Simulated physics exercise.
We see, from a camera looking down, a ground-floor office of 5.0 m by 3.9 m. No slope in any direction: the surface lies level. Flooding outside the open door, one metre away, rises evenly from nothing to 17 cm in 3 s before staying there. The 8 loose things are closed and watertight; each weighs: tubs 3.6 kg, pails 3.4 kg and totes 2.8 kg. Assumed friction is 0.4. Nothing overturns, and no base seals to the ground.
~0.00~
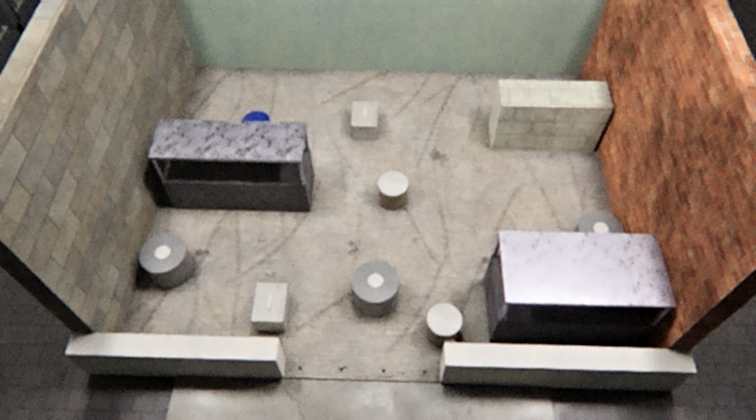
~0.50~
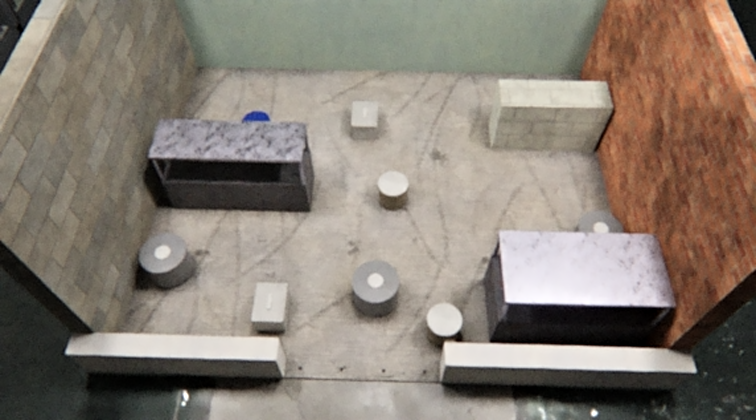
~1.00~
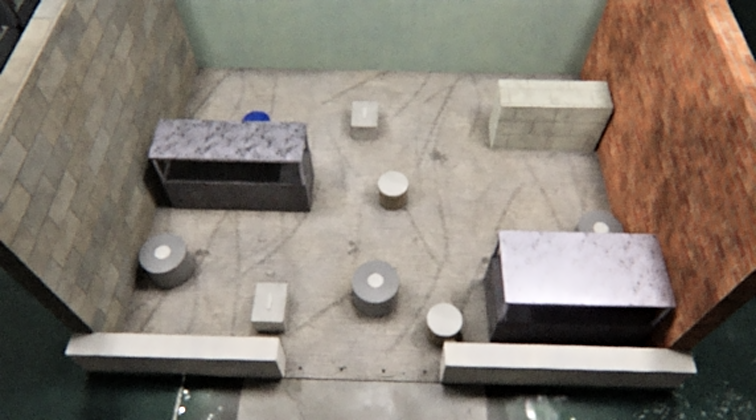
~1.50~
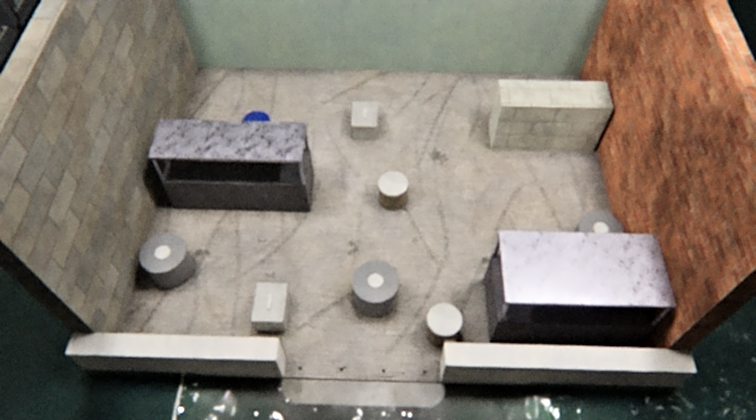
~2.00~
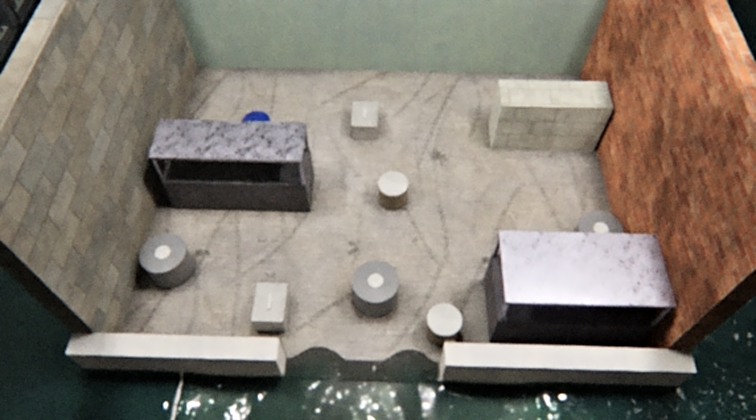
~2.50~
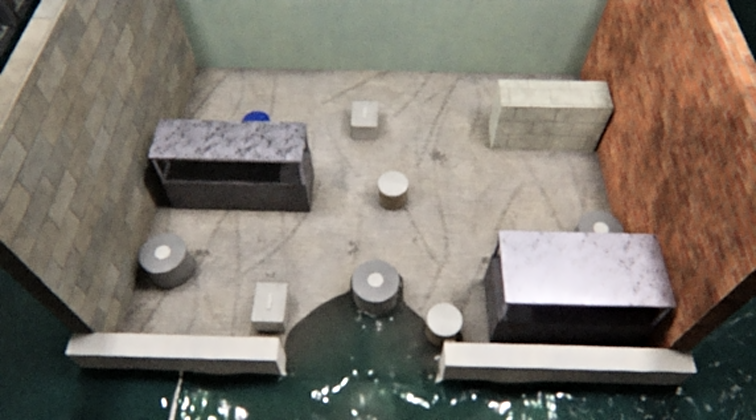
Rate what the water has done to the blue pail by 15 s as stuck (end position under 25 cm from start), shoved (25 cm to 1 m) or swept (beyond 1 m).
The blue pail is shoved.
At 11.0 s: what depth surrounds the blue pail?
Near 6 cm deep.
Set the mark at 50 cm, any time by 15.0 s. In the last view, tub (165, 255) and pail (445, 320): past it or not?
The first is greater and the second smaller.
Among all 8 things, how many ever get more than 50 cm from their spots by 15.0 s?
That adds up to 7.
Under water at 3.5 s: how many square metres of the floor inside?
I'd put it close to 3.0 m2.
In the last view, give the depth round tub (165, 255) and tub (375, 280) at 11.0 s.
Close to 4 and 12 centimetres.
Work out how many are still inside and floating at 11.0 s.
At that time, 7.
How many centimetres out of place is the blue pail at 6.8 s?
It has shifted about 0 cm.
After 3.5 s the blue pail is near (256, 121), 0.0 m from its start, aground; 0 afloat.
After 6.8 s the blue pail is near (256, 121), 0.0 m from its start, aground; 3 afloat.
After 11.0 s the blue pail is near (304, 126), 0.6 m from its start, afloat; 7 afloat.
After 15.0 s the blue pail is near (213, 114), 0.5 m from its start, afloat; 8 afloat.
